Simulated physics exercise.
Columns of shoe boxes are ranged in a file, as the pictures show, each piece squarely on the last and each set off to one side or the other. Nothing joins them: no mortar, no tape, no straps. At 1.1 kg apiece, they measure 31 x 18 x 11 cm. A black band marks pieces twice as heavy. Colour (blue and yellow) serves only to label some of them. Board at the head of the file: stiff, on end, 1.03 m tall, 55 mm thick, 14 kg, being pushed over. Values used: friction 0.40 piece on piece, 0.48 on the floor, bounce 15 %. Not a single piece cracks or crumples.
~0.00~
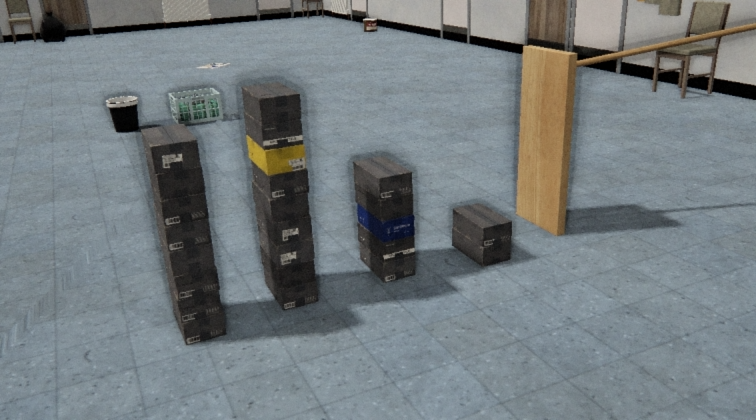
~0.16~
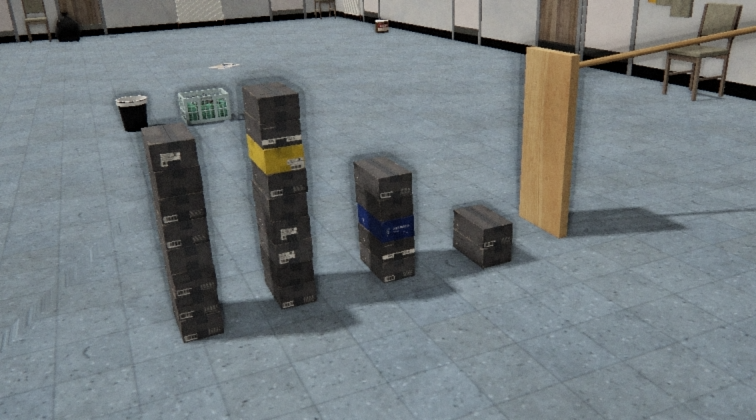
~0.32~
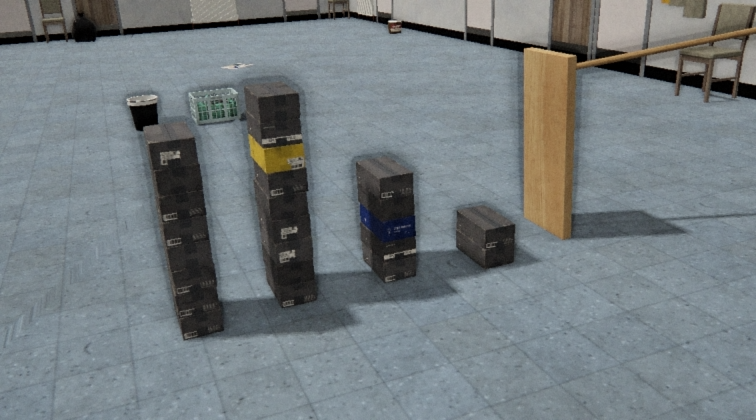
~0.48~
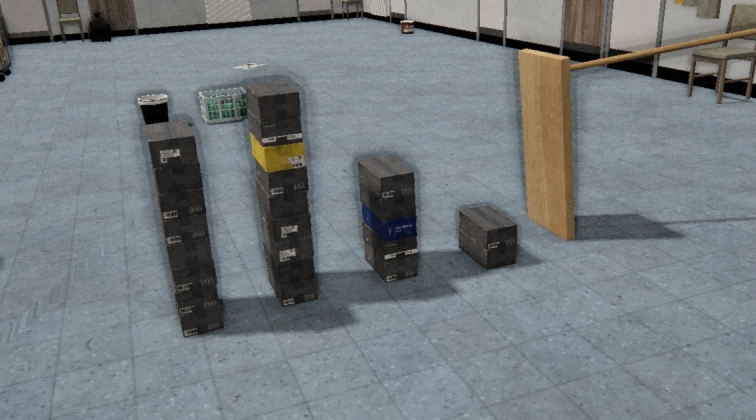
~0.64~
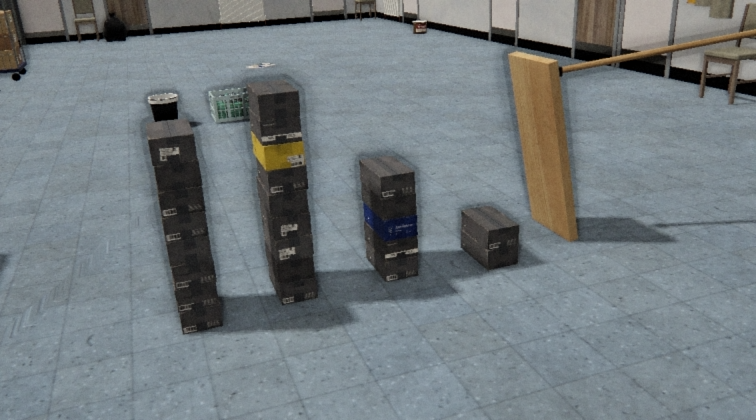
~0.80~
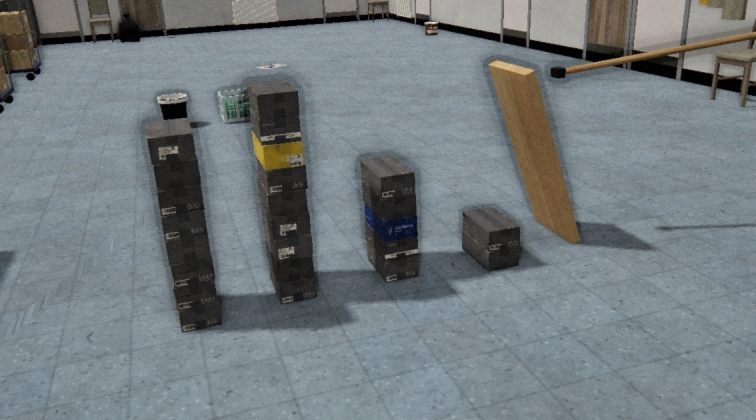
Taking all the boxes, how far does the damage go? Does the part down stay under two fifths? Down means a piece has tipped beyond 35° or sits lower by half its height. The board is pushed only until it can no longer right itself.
Yes.
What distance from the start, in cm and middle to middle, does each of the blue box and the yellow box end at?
Distance from start in cm - blue 5, yellow 0.
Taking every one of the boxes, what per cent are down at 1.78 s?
10 %.
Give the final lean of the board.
Roughly 90 degrees off upright.
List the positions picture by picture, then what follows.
In the first picture (we follow the side turned to the camera; the camera moves round a little), pole end 7 cm short, board 0° from upright; yellow box (286, 160); blue box (399, 229); no other piece has moved.
Pole end 13 mm short, board 0° from upright; yellow box (285, 160), in the second picture.
Pole end 40 mm in, board 3° from upright; yellow box (285, 159), in the third picture.
Pole end 9 cm in, board 6° from upright; yellow box (285, 158); no other piece has moved, in the fourth picture.
Pole end (560, 72) 11 cm in, stopped, board 11° from upright; yellow box (285, 156); no other piece has moved, in the fifth picture.
Pole end (563, 73) 11 cm in, stopped, board 19° from upright; yellow box (284, 156); blue box (401, 229); no other piece has moved, in the sixth picture.
Around 1.08 s, board 50° from upright; none of the 24 boxes down.
Around 1.36 s, board 75° from upright; 1 of the 24 boxes down; blue box tipped 7°.
Around 1.78 s, board 87° from upright; 2 of the 24 boxes down; blue box displaced 7 cm.
Finally (2.7 s), board 89° from upright; 2 of the 24 boxes down; blue box displaced 7 cm; yellow box unmoved. That is 8 per cent. Seen by the last camera, middles, blue box near (379, 221), yellow box near (277, 147).
